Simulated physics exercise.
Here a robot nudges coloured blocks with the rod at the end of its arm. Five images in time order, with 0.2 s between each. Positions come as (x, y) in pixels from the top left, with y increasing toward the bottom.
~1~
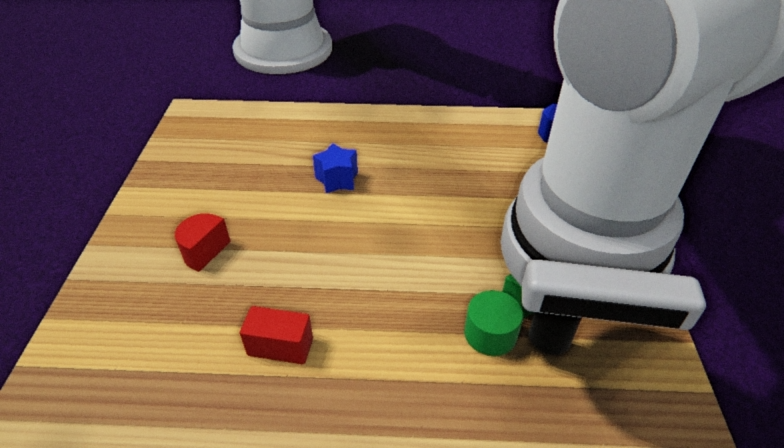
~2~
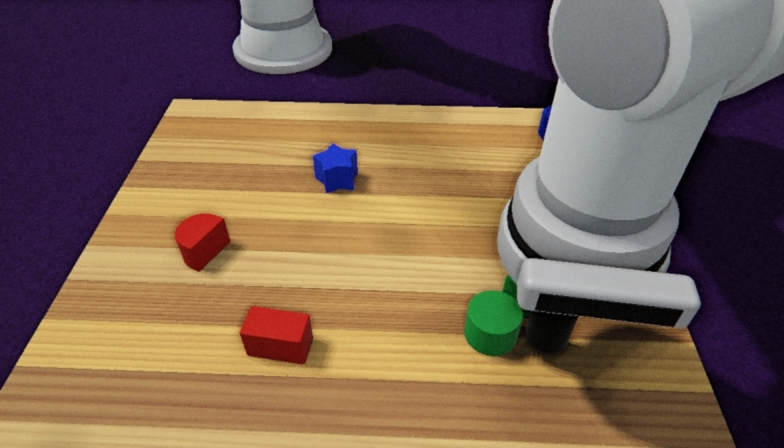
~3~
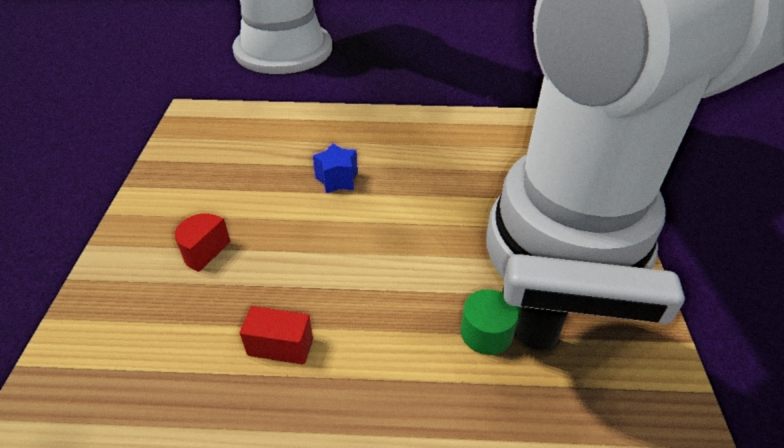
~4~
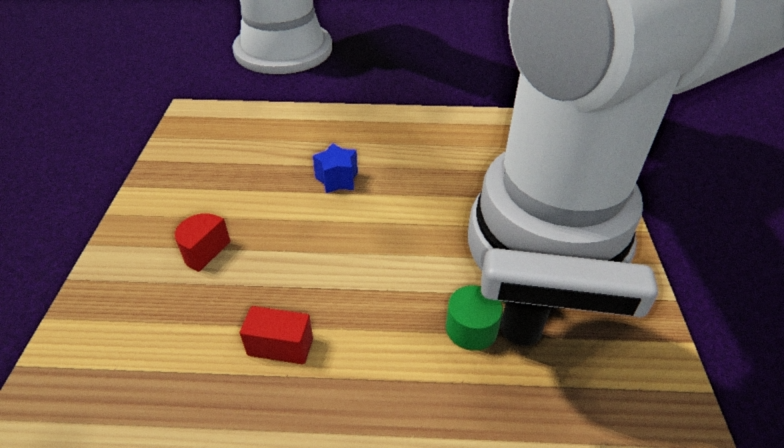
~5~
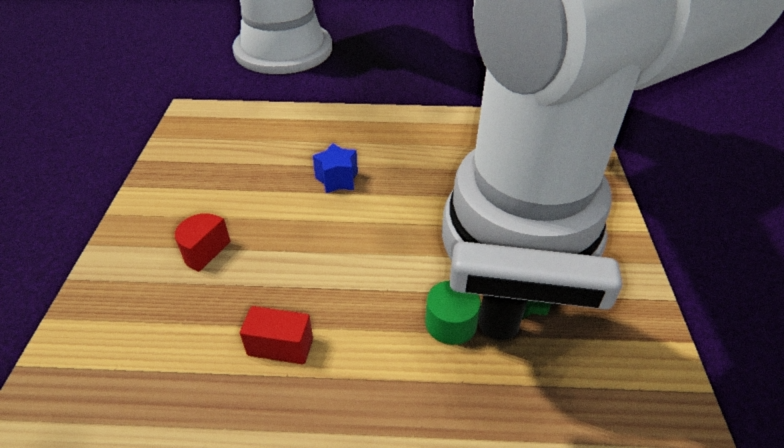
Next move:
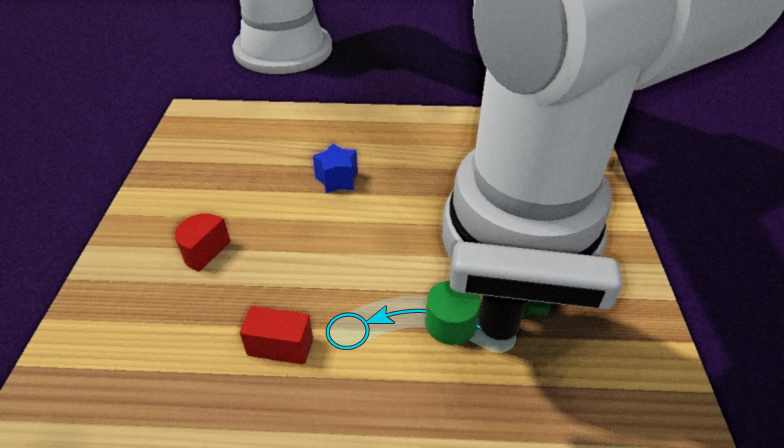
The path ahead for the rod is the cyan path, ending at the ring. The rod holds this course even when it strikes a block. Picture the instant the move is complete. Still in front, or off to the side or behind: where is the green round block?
Fallen away.
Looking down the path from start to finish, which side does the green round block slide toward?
It's set to shift right.
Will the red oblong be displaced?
No, I don't think so.
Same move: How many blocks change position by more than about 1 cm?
Blocks moved: One.
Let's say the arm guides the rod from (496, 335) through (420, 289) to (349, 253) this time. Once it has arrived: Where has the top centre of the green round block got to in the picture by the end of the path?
It will end up at (366, 278).
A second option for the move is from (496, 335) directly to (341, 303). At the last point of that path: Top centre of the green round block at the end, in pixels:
At the end it should sit near (315, 252).
Path on the board, from (496, 335) via (447, 315) and (396, 313), ending at (348, 331).
On the path given first. One third of the way, rod at (447, 302); green round block at (402, 286).
Two thirds of the way, rod at (395, 301); green round block at (350, 282).
At the end, rod at (347, 319); red oblong in place; green round block at (313, 282); green star in place.
